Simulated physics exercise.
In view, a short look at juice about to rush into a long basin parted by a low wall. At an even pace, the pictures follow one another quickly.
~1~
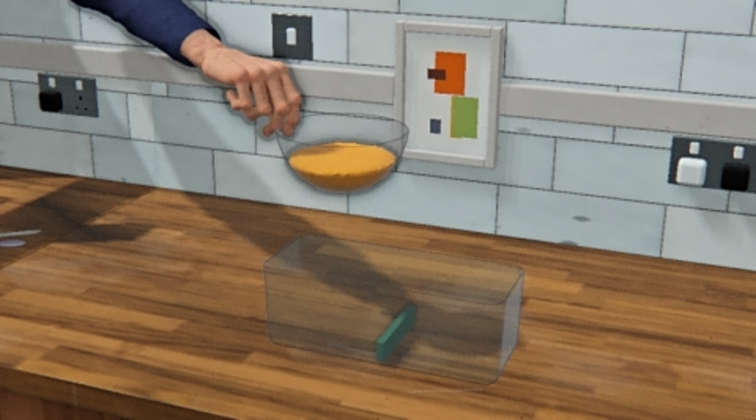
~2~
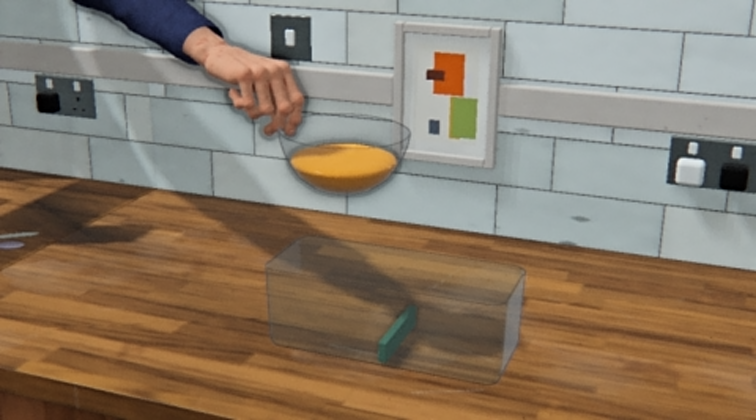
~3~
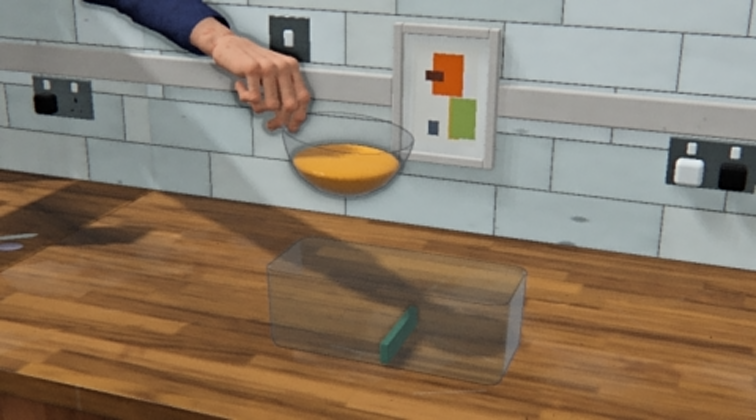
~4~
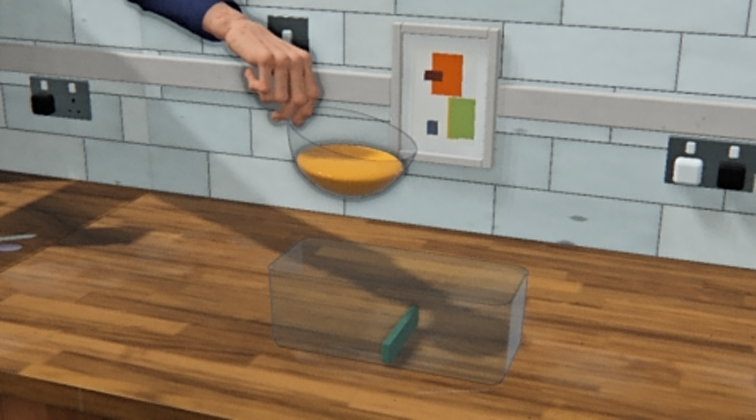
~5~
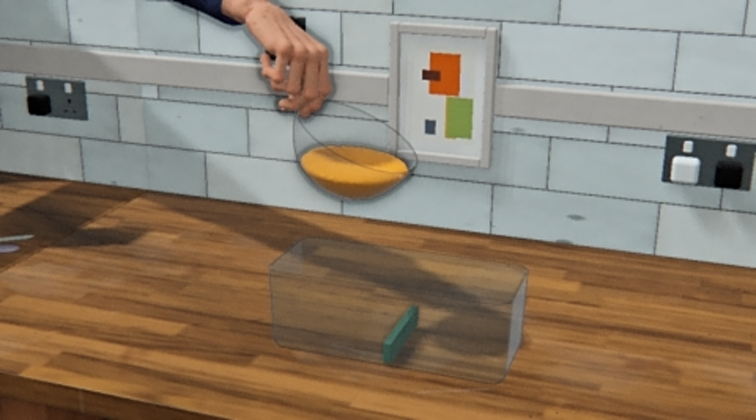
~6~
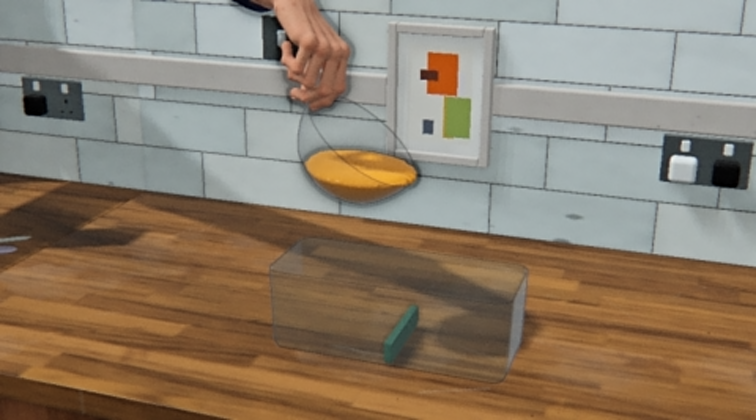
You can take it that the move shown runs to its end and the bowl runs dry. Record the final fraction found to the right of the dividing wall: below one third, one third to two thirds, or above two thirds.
Upwards of two thirds.
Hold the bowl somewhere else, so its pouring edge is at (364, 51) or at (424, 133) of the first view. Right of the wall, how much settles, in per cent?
It works out to around 55 % and then around 80 %.
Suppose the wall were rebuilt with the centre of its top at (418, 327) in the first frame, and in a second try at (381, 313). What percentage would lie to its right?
The first placement leaves close to 55 per cent, the second close to 90 per cent.
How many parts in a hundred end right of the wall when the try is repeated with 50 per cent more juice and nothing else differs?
Some 70 parts in a hundred.
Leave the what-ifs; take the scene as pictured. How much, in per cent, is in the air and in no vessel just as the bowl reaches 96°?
Roughly 30 percent.
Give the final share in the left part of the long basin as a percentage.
Roughly 25 %.
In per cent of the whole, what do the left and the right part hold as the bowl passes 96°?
Left: 0 %; right: 60 %.
A moment on, the tilt is 96° and 10 per cent is still to pour, 0 is left of the wall and 61 right of it.
Next, the tilt is 112° and 0 per cent is still to pour, 23 is left of the wall and 75 right of it.
Then the tilt is 112° and 0 per cent is still to pour, 24 is left of the wall and 75 right of it.
Later the tilt is 112° and 0 per cent is still to pour, 24 is left of the wall and 75 right of it.
In the end 23 per cent lies left of the wall, 75 right of it and 1 outside.
